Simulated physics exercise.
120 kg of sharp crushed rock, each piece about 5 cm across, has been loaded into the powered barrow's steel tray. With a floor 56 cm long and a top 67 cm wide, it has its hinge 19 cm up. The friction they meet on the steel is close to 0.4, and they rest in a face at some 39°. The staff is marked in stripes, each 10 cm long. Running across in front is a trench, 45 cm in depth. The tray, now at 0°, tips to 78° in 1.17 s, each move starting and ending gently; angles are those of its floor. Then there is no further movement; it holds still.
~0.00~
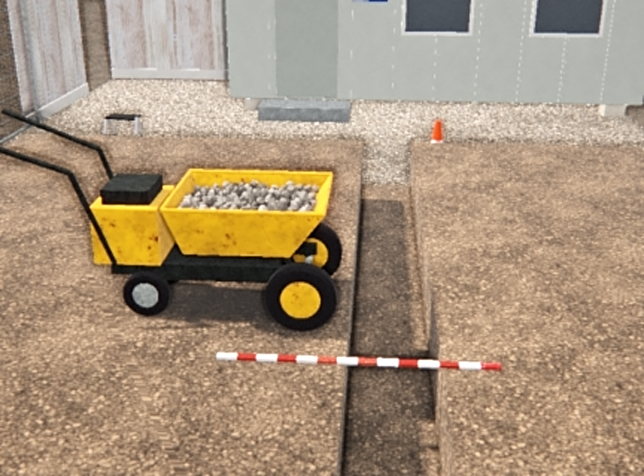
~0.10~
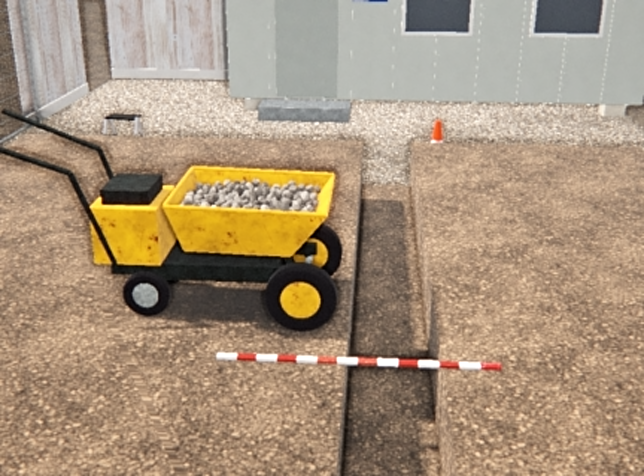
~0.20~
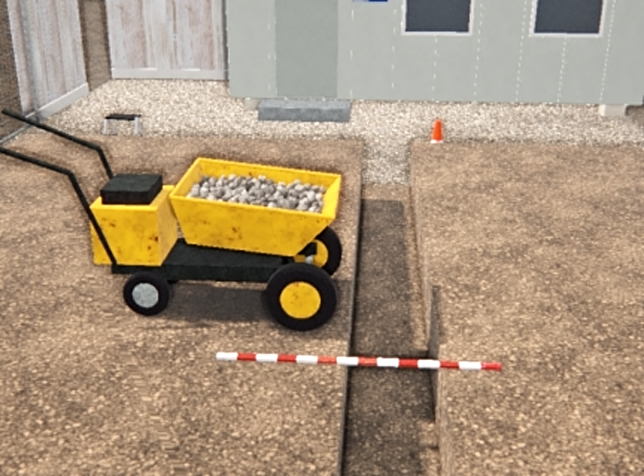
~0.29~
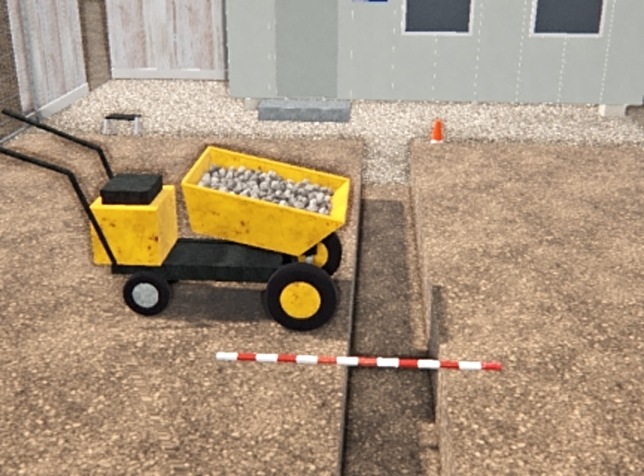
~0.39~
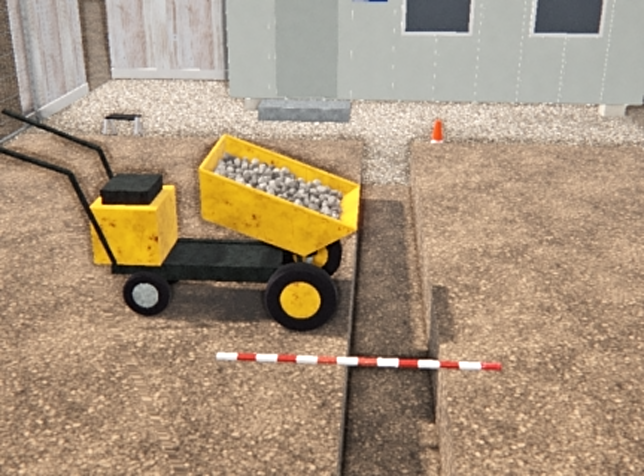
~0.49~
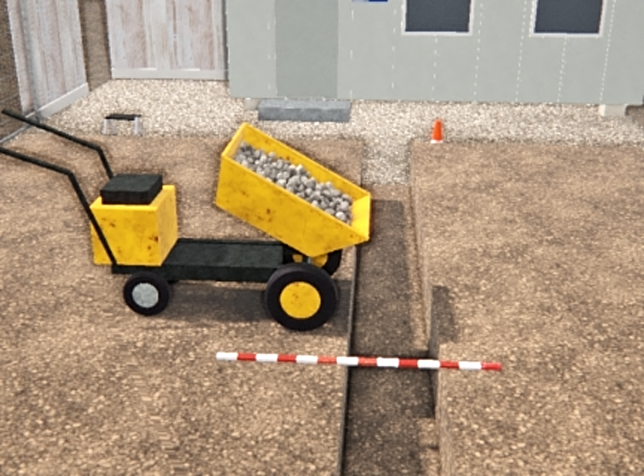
A yellow powered barrow with black handles and wheels, its tray loaded with grey stones, stands on the left of a brown dirt yard, seen from slightly above by a still camera. A trench runs away beside it, crossed by a red-and-white striped pole, with an orange cone, pale gravel and a grey-green building behind. The tray tilts steadily, its left end rising and its right lip lowering over the trench edge, while the stones stay inside.
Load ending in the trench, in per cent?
77 per cent.
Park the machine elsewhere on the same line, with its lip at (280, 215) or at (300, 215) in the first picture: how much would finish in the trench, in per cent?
Result: Close to 100 then close to 100 per cent.
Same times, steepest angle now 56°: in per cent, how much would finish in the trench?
Then roughly 20 percent.
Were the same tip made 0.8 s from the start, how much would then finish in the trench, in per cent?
Roughly 65 per cent would.
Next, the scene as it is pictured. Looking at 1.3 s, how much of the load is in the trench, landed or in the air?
Roughly 30 percent of the load.
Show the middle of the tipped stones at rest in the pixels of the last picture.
The resting stones are centred at roughly (415, 363).
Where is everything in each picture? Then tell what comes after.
The first picture shows lip at (324, 215), floor tilted 0°, highest stones at (259, 189).
In the second picture, the tray is at 2°, its lip at (327, 215); the top of the load is at (248, 187); the stones move at 0.3 m/s on average.
In the third picture, the tray is at 6°, its lip at (334, 218); the top of the load is at (232, 184); the stones move at 0.5 m/s on average.
In the fourth picture, the tray is at 12°, its lip at (344, 222); the top of the load is at (226, 175); the stones move at 0.7 m/s on average.
In the fifth picture, the tray is at 20°, its lip at (356, 229); the top of the load is at (230, 162); the stones move at 0.8 m/s on average.
The sixth picture shows lip at (368, 239), floor tilted 30°, highest stones at (246, 153); the stones move at 0.9 m/s on average.
After 0.9 s the floor is at 66°; 100 % in the tray; the foremost stones are at (401, 257).
After 1.3 s the floor is at 78°; 55 % in the tray, 32 % in the trench, 13 % past the trench; the foremost stones are at (482, 312).
After 1.6 s the floor is at 78°; 23 % in the tray, 54 % in the trench, 23 % past the trench; the foremost stones are at (541, 312).
After 3.6 s the floor is at 78°; 0 % in the tray, 77 % in the trench, 23 % past the trench; the foremost stones are at (553, 299).
